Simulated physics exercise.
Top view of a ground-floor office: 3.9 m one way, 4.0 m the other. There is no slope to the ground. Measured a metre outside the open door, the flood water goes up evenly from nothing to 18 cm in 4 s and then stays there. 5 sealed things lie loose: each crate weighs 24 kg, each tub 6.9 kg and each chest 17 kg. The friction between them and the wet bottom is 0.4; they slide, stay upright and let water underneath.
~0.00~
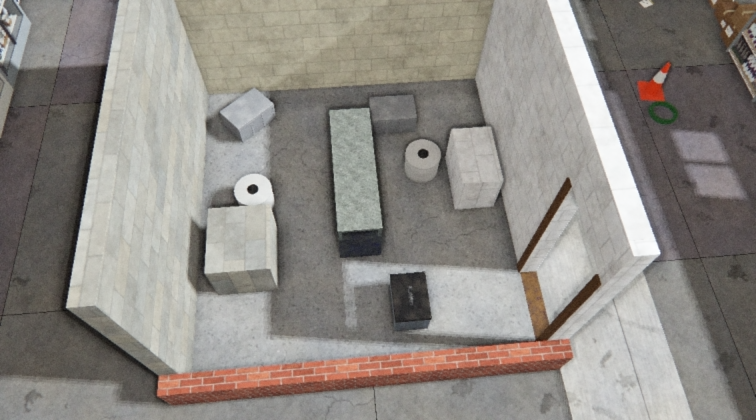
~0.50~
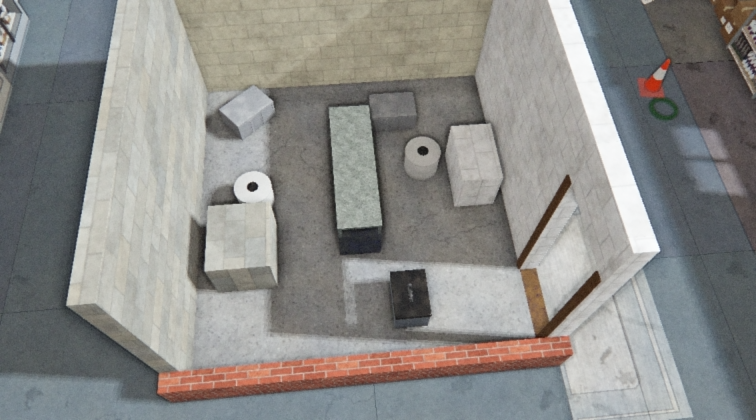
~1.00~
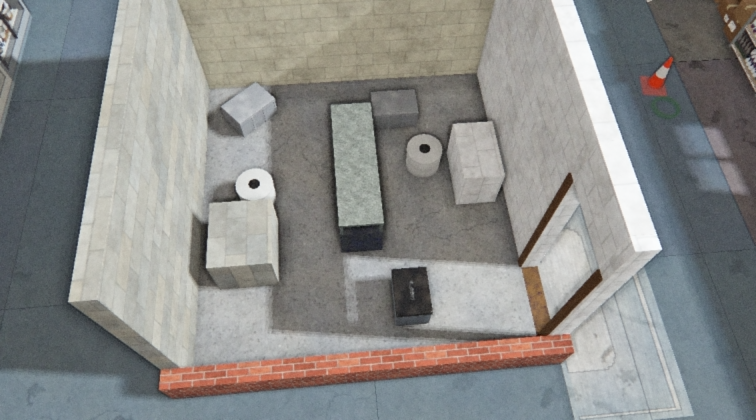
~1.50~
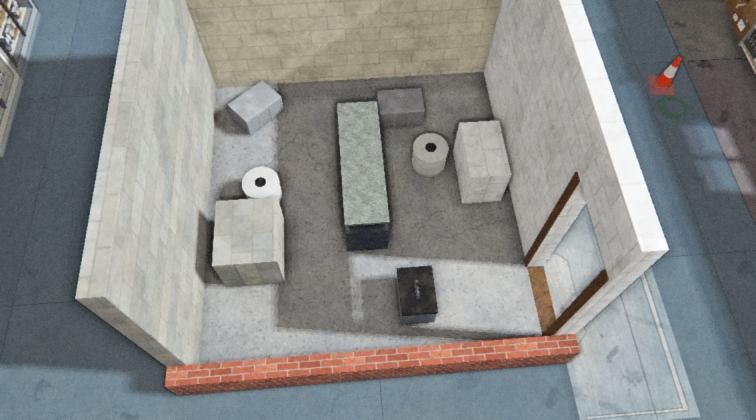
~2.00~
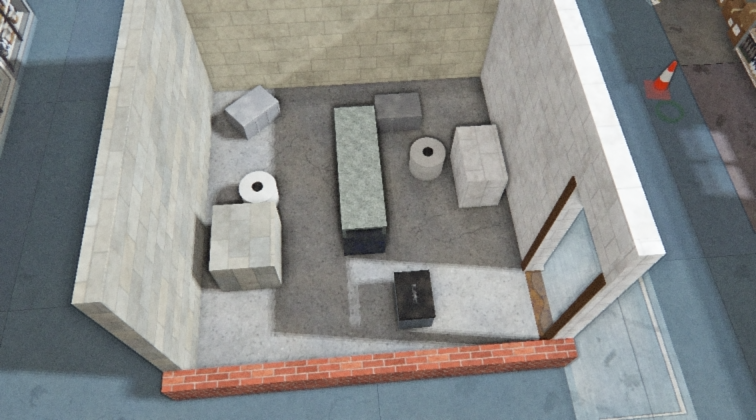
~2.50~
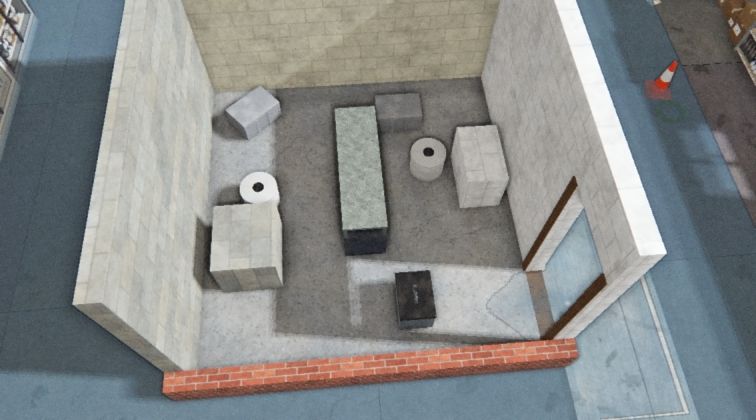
In a roofless ground-floor office seen from above, blocks and two round tubs stand still around a long green-topped counter, while water spreads over the floor outside, then begins edging in through the open doorway on the right.
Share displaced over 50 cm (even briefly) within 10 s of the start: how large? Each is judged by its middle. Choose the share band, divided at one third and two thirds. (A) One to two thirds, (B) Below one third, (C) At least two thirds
B, below one third.
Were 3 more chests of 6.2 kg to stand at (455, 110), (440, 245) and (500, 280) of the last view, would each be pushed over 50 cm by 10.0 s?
Note: Item 1 below threshold; item 2 above threshold; item 3 above threshold.
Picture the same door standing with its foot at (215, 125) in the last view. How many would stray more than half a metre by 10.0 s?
1.
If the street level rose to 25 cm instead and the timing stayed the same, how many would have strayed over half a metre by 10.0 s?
1.
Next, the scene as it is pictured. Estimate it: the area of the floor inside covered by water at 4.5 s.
Roughly 3.5 m2.
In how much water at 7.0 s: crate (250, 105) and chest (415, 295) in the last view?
About 0 and 5 cm.
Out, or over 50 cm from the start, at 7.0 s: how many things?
Tally: 1.
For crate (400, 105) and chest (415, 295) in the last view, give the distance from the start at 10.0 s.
The first is 0 cm from its start, the second 140 cm.
After 3.5 s 0 of 5 are over 50 cm from their spots; 0 afloat.
After 4.5 s 0 of 5 are over 50 cm from their spots; 0 afloat.
After 7.0 s 1 of 5 are over 50 cm from their spots; 0 afloat.
After 10.0 s 1 of 5 are over 50 cm from their spots, and 1 have been at some point; 2 afloat.
